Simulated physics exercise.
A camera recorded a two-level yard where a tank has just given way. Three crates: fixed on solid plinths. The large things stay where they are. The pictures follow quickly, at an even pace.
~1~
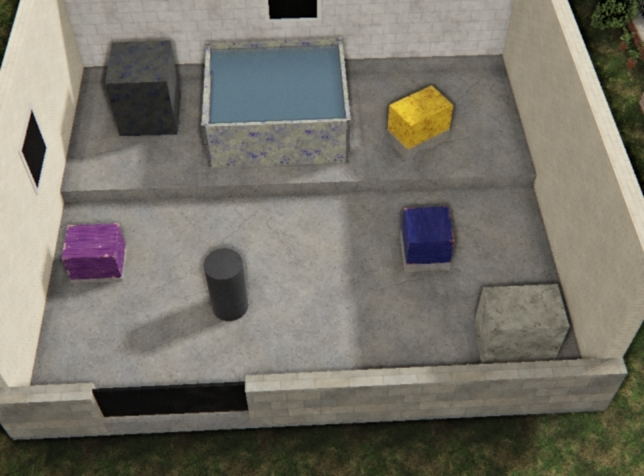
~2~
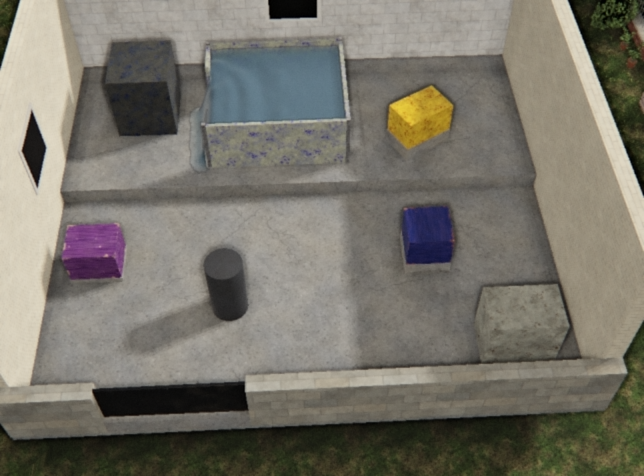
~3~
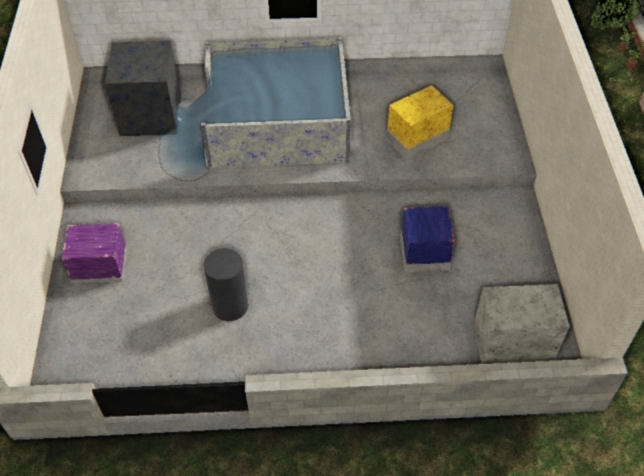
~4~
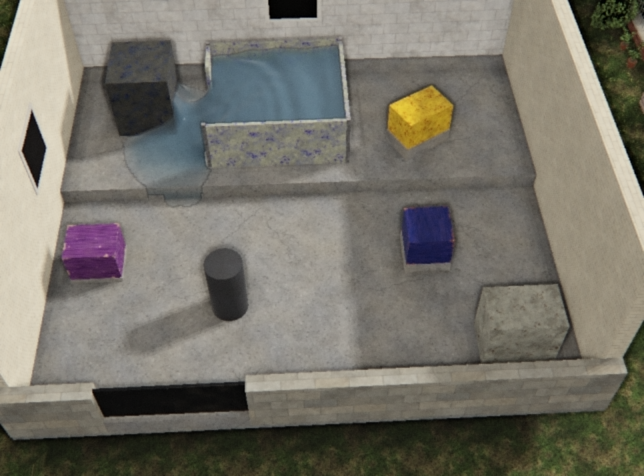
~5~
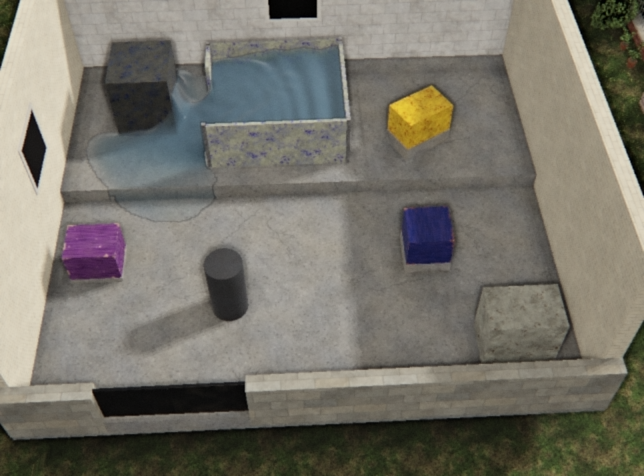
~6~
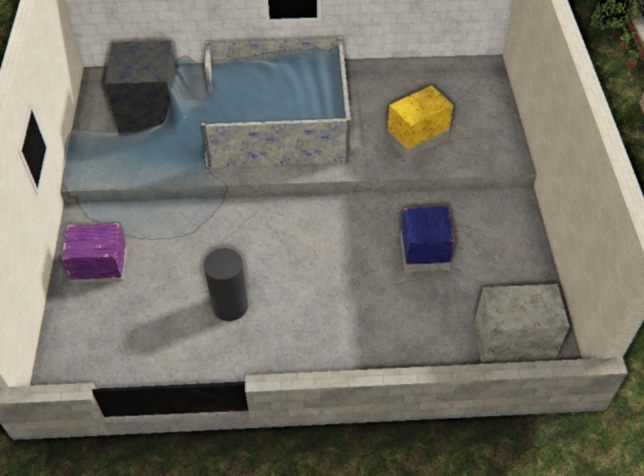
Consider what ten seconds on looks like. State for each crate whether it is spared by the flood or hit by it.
The purple crate is hit; the yellow crate is spared; the blue crate is spared.
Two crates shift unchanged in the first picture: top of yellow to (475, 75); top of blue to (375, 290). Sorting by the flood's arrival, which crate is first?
The purple-painted one.
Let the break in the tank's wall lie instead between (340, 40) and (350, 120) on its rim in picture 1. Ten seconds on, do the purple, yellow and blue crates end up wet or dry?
Going crate by crate, the purple one gets flooded, the yellow one gets flooded and the blue one gets flooded.
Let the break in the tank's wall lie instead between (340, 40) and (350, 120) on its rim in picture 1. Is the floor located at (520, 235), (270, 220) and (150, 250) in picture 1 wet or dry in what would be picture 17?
Order as asked: Swamped, untouched, untouched.
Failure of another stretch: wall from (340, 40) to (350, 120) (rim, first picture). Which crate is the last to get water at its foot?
It's the crate marked purple.
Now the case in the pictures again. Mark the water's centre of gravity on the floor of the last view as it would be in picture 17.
The centre of mass sits at about (203, 146).
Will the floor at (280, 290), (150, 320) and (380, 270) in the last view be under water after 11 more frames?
Going through them in order, I'd say clear, drenched and clear.
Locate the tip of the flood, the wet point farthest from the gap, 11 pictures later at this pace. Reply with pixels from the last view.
Best guess: Near (26, 410).
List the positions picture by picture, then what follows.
In the first picture, the water tank at (275, 84) is whole and still.
In the second picture, the front is at (205, 170), out from the gap at (211, 122).
In the third picture, the front is at (176, 174), out from the gap at (212, 124).
In the fourth picture, water pours out at (212, 126) and has run to (130, 162).
In the fifth picture, water pours out at (212, 126) and has run to (92, 156).
In the sixth picture, water pours out at (212, 126) and has run to (63, 178).
A moment on, water covers 20 % of the floor; the purple crate water round its plinth, the yellow crate not reached, the blue crate not reached.
Next, water covers 35 % of the floor; the purple crate water round its plinth, the yellow crate not reached, the blue crate not reached.
Then, water covers 50 % of the floor; the purple crate water round its plinth, the yellow crate not reached, the blue crate not reached.
Later, water covers 85 % of the floor; the purple crate water round its plinth, the yellow crate water round its plinth, the blue crate water round its plinth.
In the end, water covers 90 % of the floor; the purple crate was topped, the yellow crate stayed above the water, the blue crate stayed above the water.
